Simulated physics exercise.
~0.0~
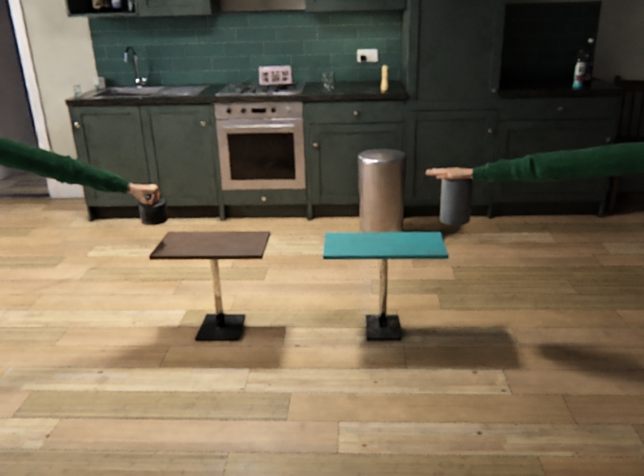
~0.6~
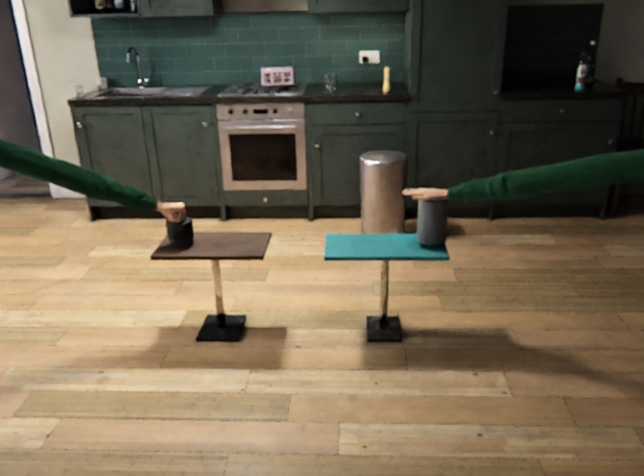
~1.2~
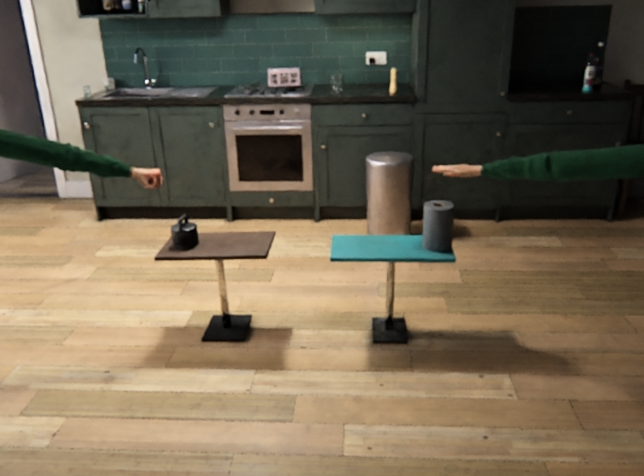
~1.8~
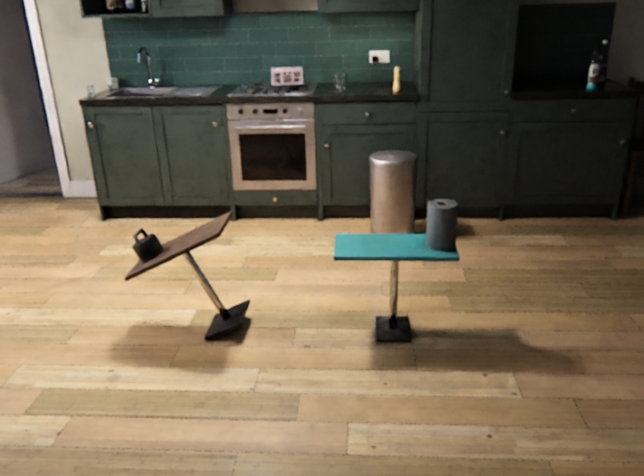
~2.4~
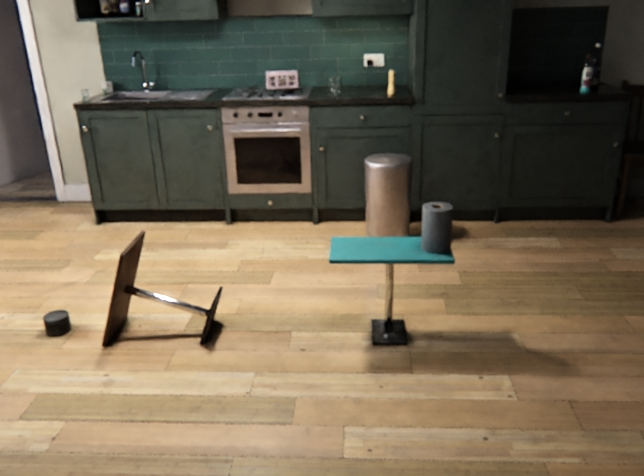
Two hands set a small dark object on the left side of a brown stand and a grey roll on the right side of a turquoise table, then let go; the brown stand toppled left, spilling its load onto the floor, while the turquoise table stayed upright.
